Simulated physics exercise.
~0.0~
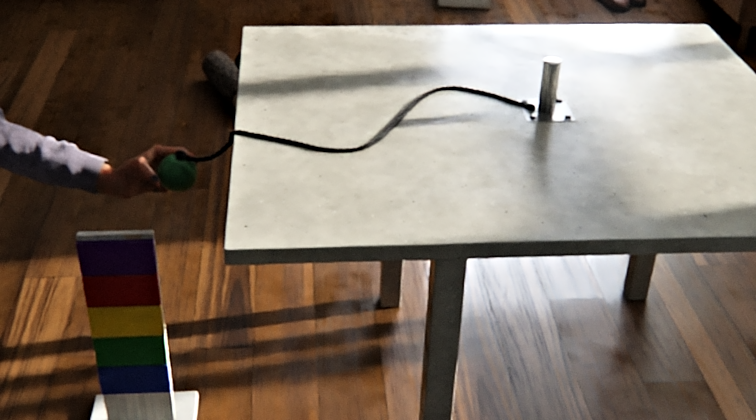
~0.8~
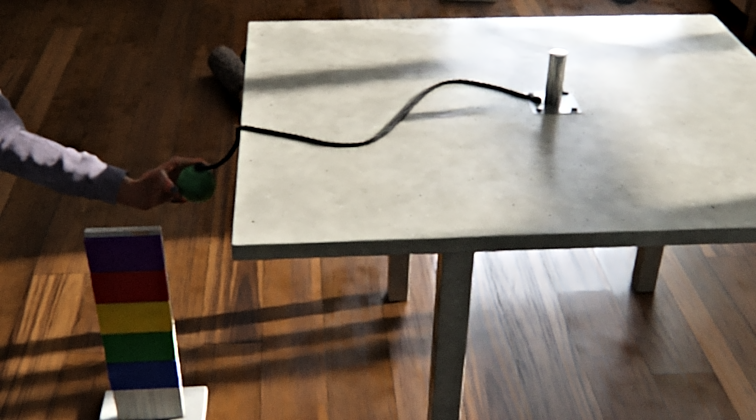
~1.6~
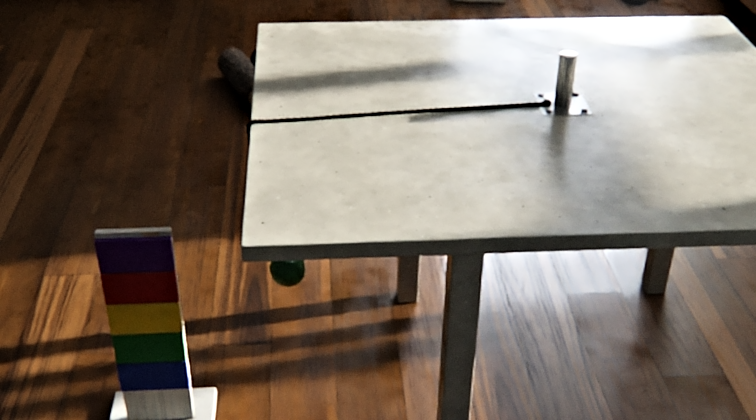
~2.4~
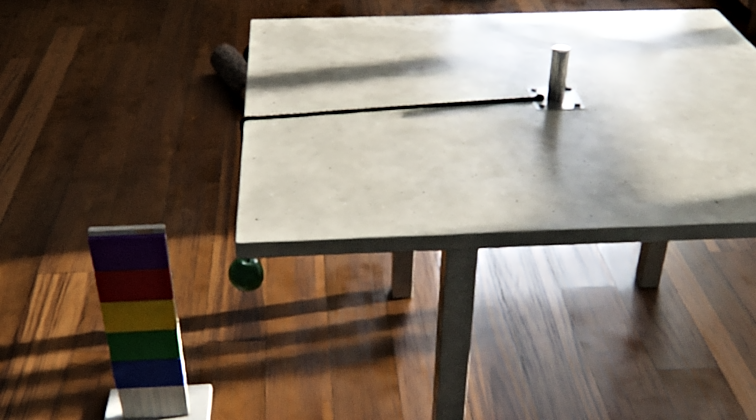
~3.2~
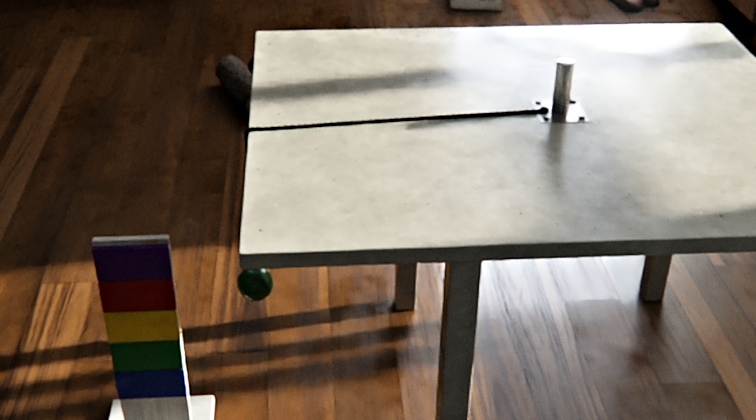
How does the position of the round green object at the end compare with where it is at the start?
At the start it is held in a hand off the left end of the table, and at the end it hangs lower and farther right, just below the table's left edge and level with the red band.
